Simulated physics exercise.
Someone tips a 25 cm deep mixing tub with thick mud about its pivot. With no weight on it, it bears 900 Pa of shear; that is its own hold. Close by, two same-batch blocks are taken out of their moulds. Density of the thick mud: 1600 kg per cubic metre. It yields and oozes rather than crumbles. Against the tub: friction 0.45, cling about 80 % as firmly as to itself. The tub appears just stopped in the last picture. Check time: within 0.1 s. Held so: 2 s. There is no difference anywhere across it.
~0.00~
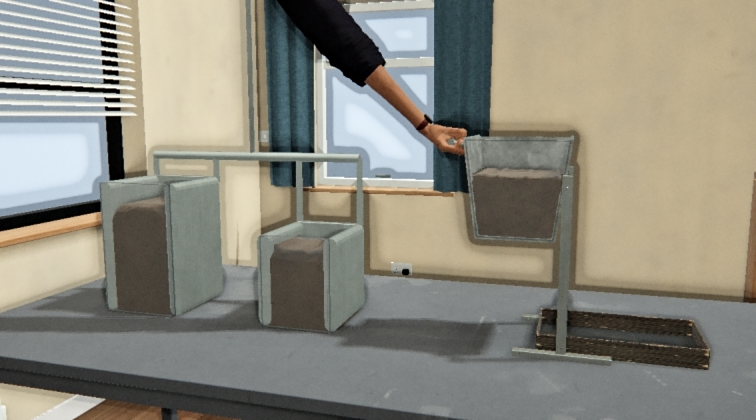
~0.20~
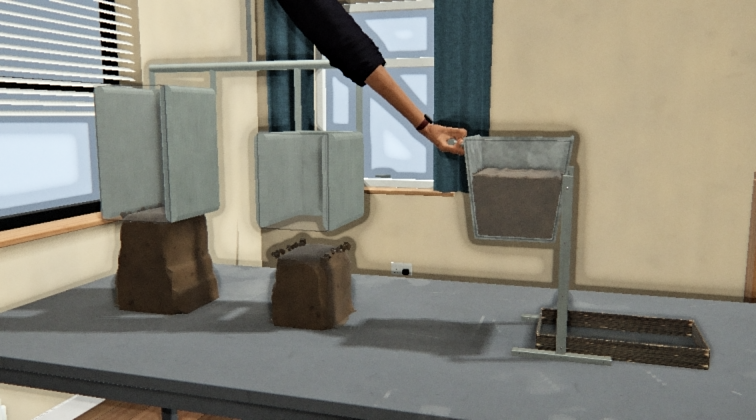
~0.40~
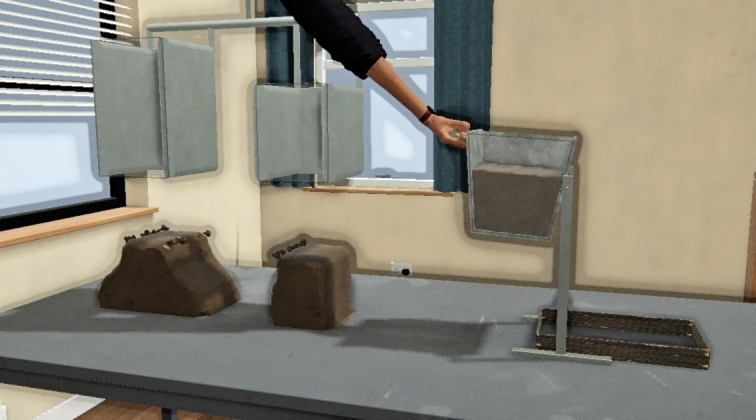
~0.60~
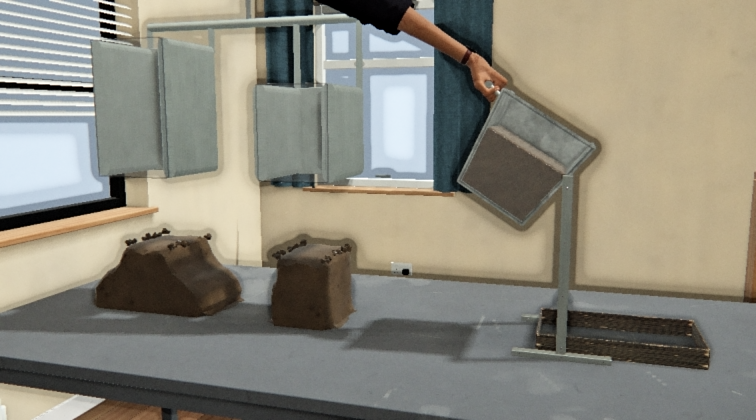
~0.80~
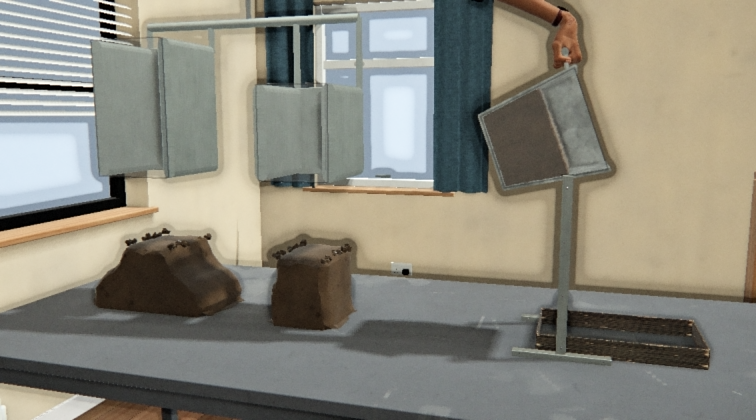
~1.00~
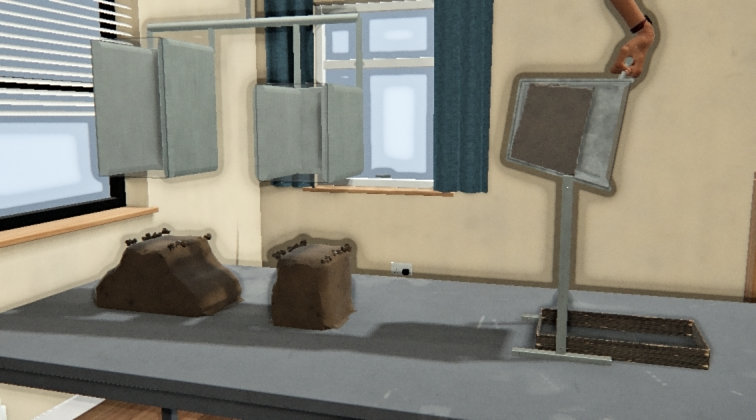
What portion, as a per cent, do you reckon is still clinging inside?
I reckon close to 0 % is still clinging.
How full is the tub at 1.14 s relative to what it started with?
About 100 %.
After 1.14 s, the tub is at 98 degrees and holds 100 %.
After 1.31 s, the tub is at 98 degrees and holds 90 %.
After 1.48 s, the tub is at 98 degrees and holds 66 %.
After 1.65 s, the tub is at 98 degrees and holds 46 %.
After 3.00 s, at the end, the tub is at 98 degrees and holds 0 %.
